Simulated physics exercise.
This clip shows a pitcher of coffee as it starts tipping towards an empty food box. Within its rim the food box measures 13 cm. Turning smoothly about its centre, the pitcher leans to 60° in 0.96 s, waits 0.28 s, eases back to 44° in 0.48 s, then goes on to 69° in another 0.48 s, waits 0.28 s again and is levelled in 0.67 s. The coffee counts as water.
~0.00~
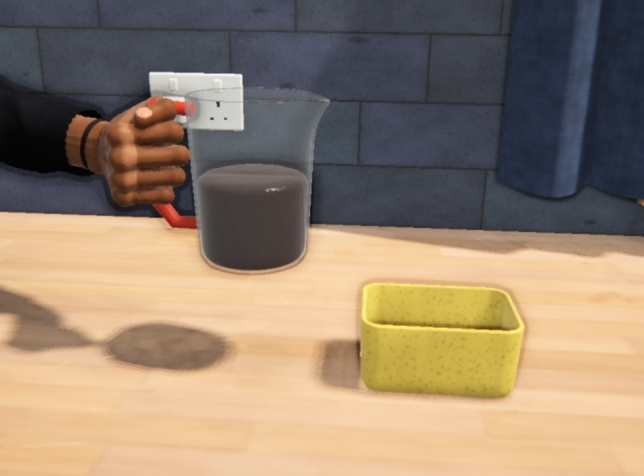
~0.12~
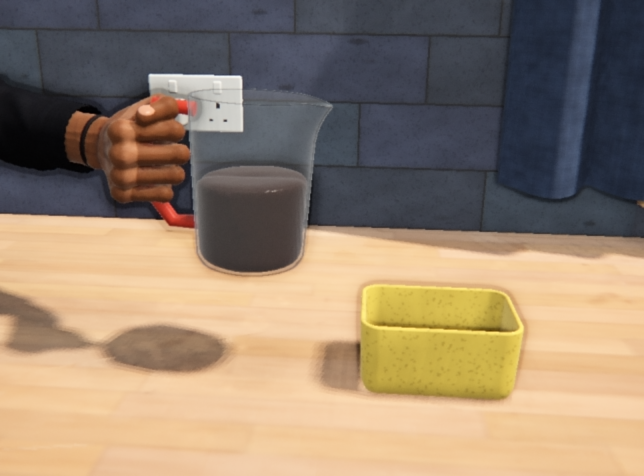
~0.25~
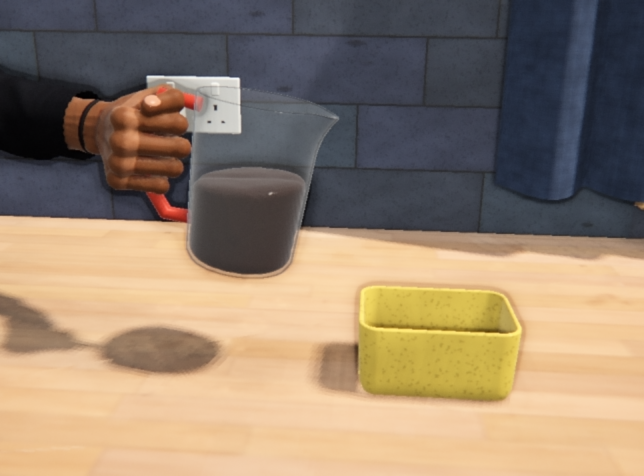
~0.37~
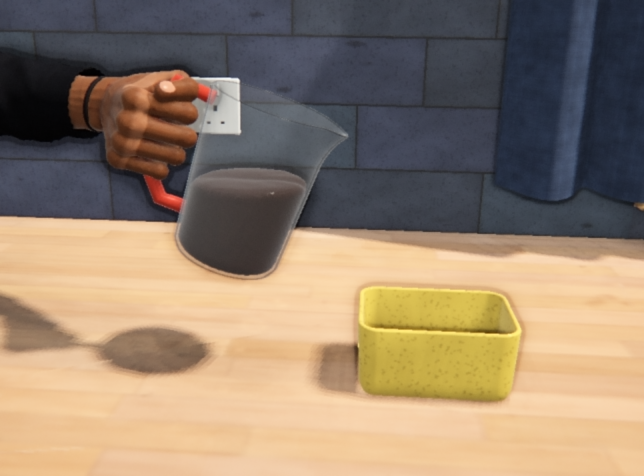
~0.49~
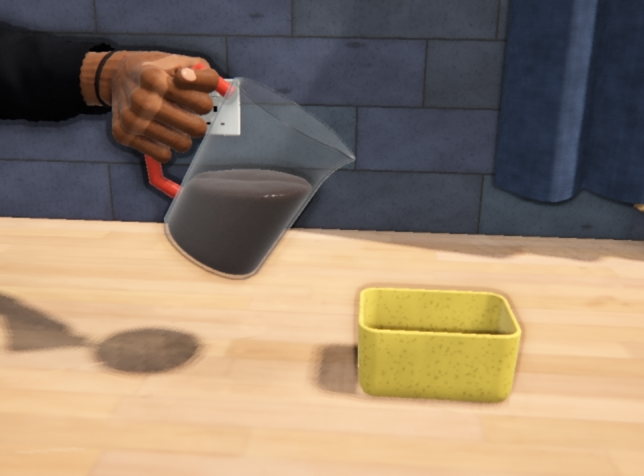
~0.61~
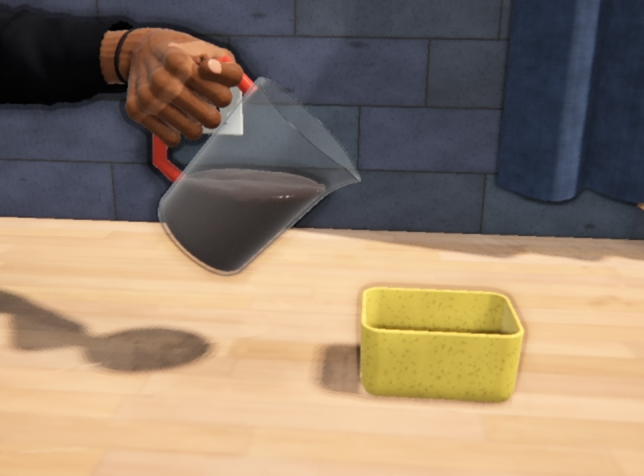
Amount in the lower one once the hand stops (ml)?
200 ml.
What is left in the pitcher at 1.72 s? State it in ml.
Some 450 ml.
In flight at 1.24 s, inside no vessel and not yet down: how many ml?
Estimate: Some 15 ml.
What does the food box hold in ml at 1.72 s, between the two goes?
Content at that time: Approx. 70 ml.
Then, 1.24 s in, the tilt is 60° and the food box has 40 ml, the pitcher 460 ml, and 0 ml is on the worktop.
Then, 1.72 s in, the tilt is 44° and the food box has 70 ml, the pitcher 445 ml, and 5 ml is on the worktop.
Then, 2.48 s in, the tilt is 69° and the food box has 145 ml, the pitcher 340 ml, and 5 ml is on the worktop.
Then, 2.96 s in, the tilt is 13° and the food box has 200 ml, the pitcher 315 ml, and 5 ml is on the worktop.
Finally, the food box has 200 ml, the pitcher 315 ml, and 5 ml is on the worktop.
